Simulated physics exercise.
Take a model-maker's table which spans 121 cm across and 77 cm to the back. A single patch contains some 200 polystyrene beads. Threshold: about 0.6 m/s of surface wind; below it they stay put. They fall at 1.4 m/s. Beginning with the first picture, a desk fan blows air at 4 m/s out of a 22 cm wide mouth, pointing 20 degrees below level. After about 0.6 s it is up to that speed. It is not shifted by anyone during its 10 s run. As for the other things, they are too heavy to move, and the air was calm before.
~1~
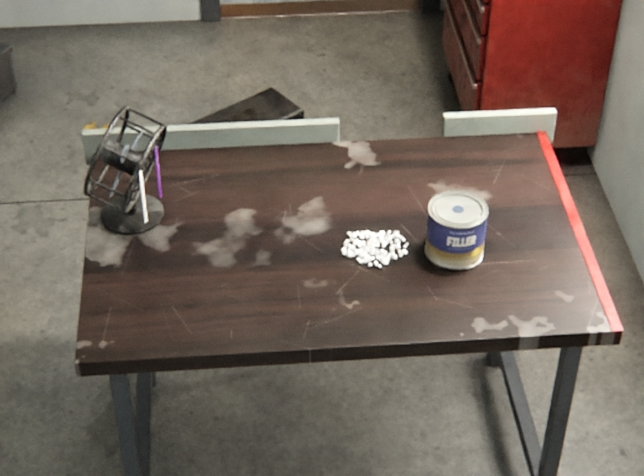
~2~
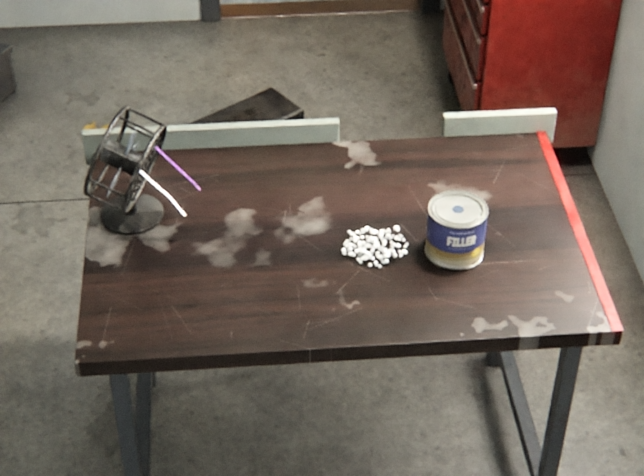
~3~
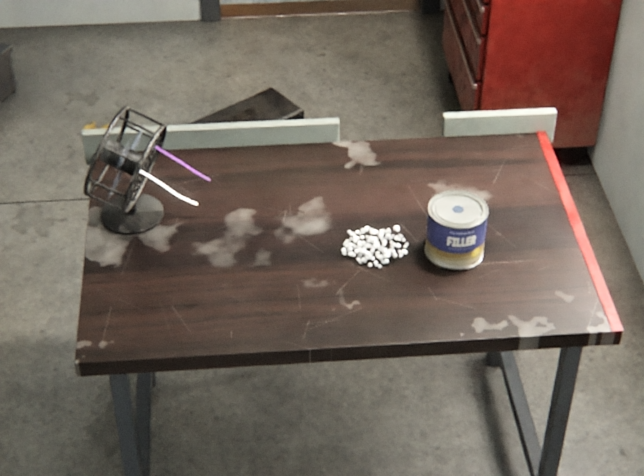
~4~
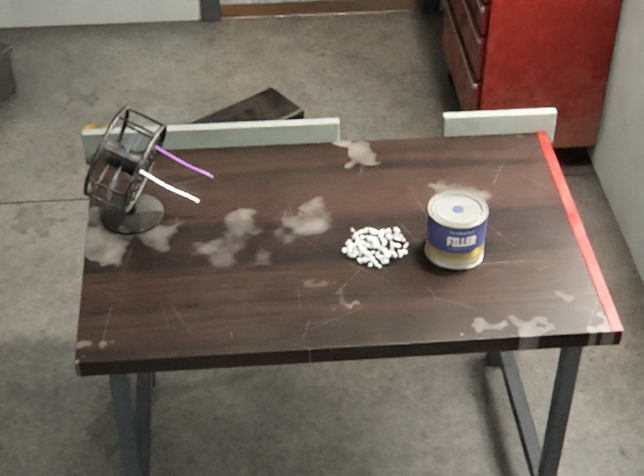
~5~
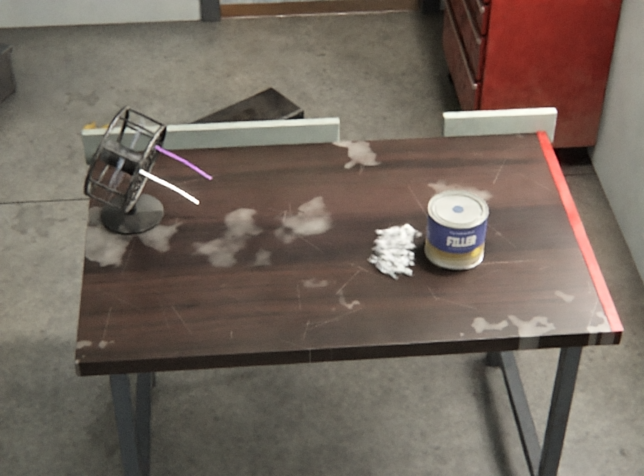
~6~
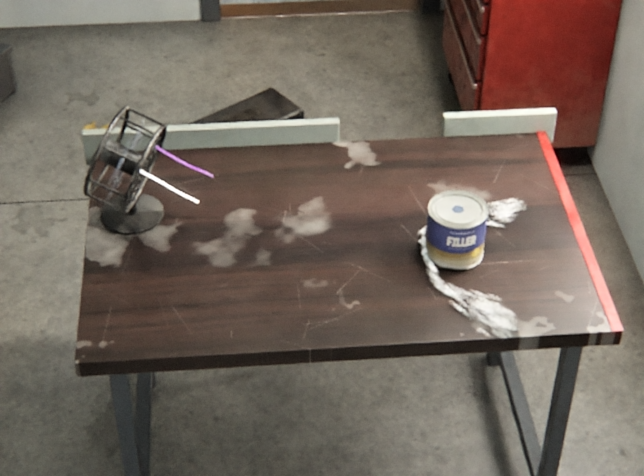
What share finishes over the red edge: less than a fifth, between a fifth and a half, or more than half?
Over the red edge by then: One fifth up to one half.
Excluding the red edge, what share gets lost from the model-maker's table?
Around 60 % of them.
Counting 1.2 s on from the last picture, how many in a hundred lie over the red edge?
40 per cent, roughly.
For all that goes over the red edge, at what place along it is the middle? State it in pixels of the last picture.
Median crossing, approx. (575, 208).
Then, 1.2 s after the last picture, 38 % are over the red edge; 100 % have settled or left.
Then, 2.4 s after the last picture, 38 % are over the red edge; 100 % have settled or left.
Then, 4.7 s after the last picture, 38 % are over the red edge; 100 % have settled or left.
Then, 9.2 s after the last picture, at the end, 38 % are over the red edge.
